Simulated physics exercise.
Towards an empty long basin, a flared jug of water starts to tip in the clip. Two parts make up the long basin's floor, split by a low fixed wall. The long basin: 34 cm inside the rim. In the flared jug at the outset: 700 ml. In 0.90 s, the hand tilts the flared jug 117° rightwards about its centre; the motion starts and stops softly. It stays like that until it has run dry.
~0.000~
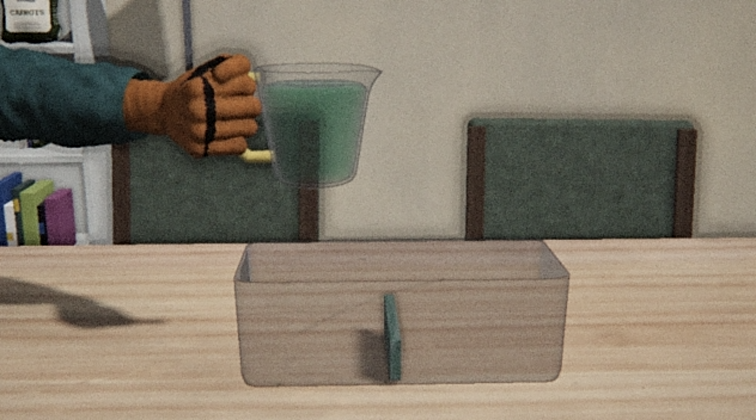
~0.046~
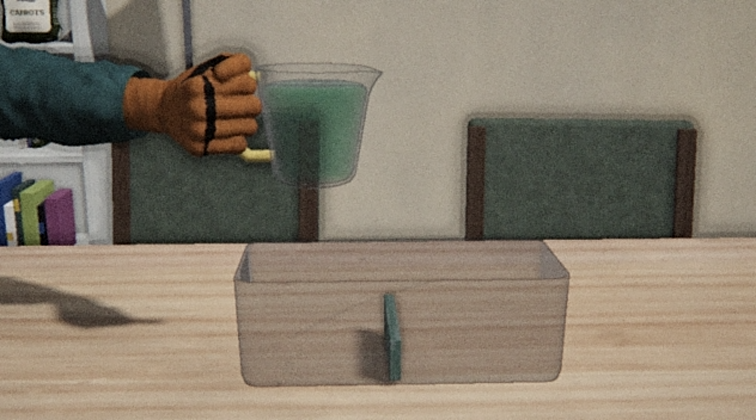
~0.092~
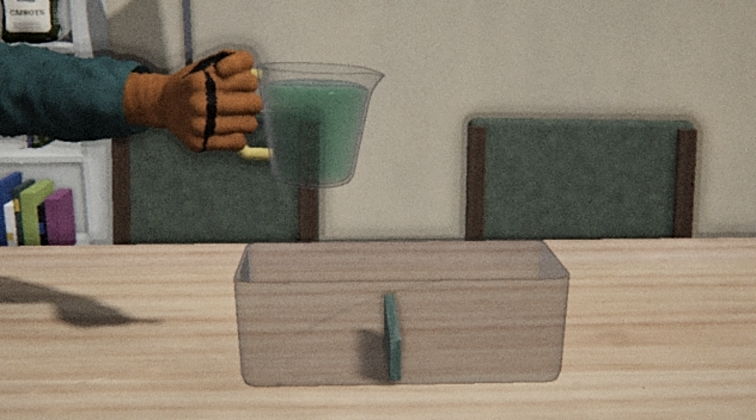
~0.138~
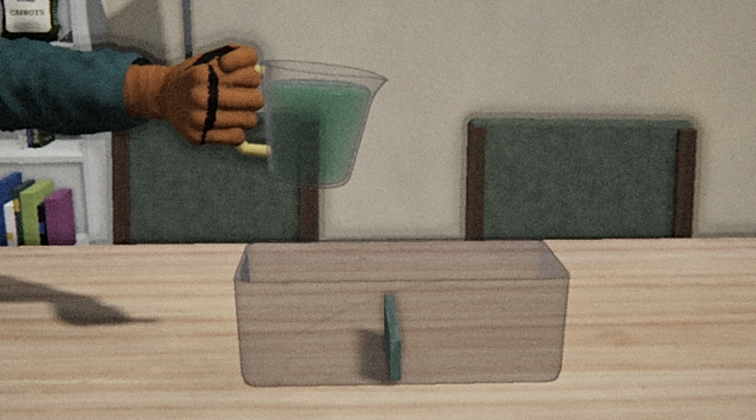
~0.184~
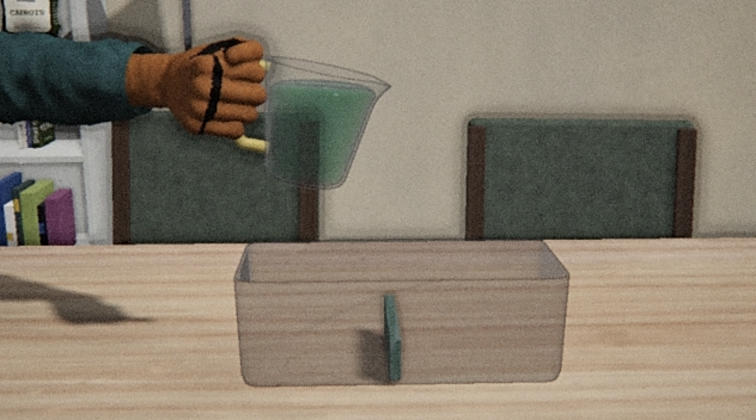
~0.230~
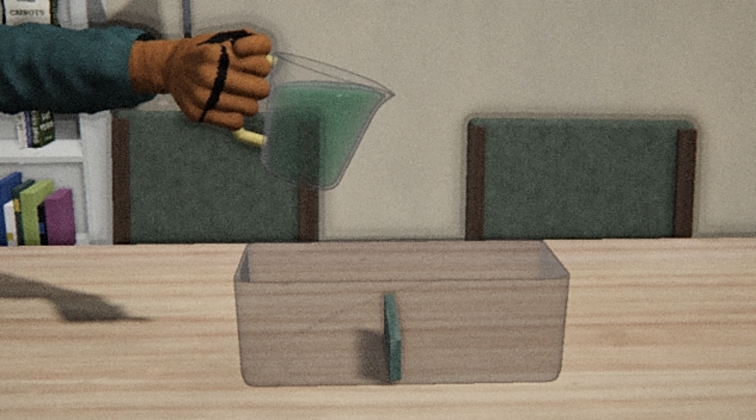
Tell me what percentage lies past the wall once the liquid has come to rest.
Some 90 per cent.
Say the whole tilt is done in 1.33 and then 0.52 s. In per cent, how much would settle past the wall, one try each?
95 and 85 %.
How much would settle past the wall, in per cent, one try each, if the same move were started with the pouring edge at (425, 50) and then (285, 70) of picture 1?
90 and 5 %.
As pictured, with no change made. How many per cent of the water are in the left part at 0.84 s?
Roughly 3 per cent.
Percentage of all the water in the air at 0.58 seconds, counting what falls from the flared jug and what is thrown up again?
Near 28 per cent of it all.
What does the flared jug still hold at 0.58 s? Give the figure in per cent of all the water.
I'd put it near 58 percent.
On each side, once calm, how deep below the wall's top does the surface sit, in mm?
Roughly 44 mm on the left side and roughly 20 mm on the right.
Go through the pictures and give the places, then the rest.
In the first frame, it leans 0°; its right rim is at (382, 70); the water meets the walls at (261, 85) and (368, 85); the long basin's rim runs from (241, 263) to (555, 259); the wall's top is at (392, 317).
In the second frame, it leans 1°; its right rim is at (383, 71); the water meets the walls at (262, 85) and (368, 86).
In the third frame, it leans 3°; its right rim is at (385, 73); the water meets the walls at (263, 85) and (370, 87).
In the fourth frame, it leans 7°; its right rim is at (388, 78); the water meets the walls at (266, 84) and (373, 88).
In the fifth frame, it leans 12°; its right rim is at (392, 85); the water meets the walls at (269, 85) and (377, 90).
In the sixth frame, it leans 18°; its right rim is at (395, 93); the water meets the walls at (272, 88) and (385, 92).
By 0.58 s the tilt is 84° and 58 per cent is still to pour, 0 is left of the wall and 14 right of it.
By 0.84 s the tilt is 116° and 5 per cent is still to pour, 3 is left of the wall and 81 right of it.
By 1.11 s the tilt is 117° and 0 per cent is still to pour, 8 is left of the wall and 91 right of it.
By 1.40 s the tilt is 117° and 0 per cent is still to pour, 9 is left of the wall and 90 right of it.
At rest 9 per cent lies left of the wall, 90 right of it and 1 outside.
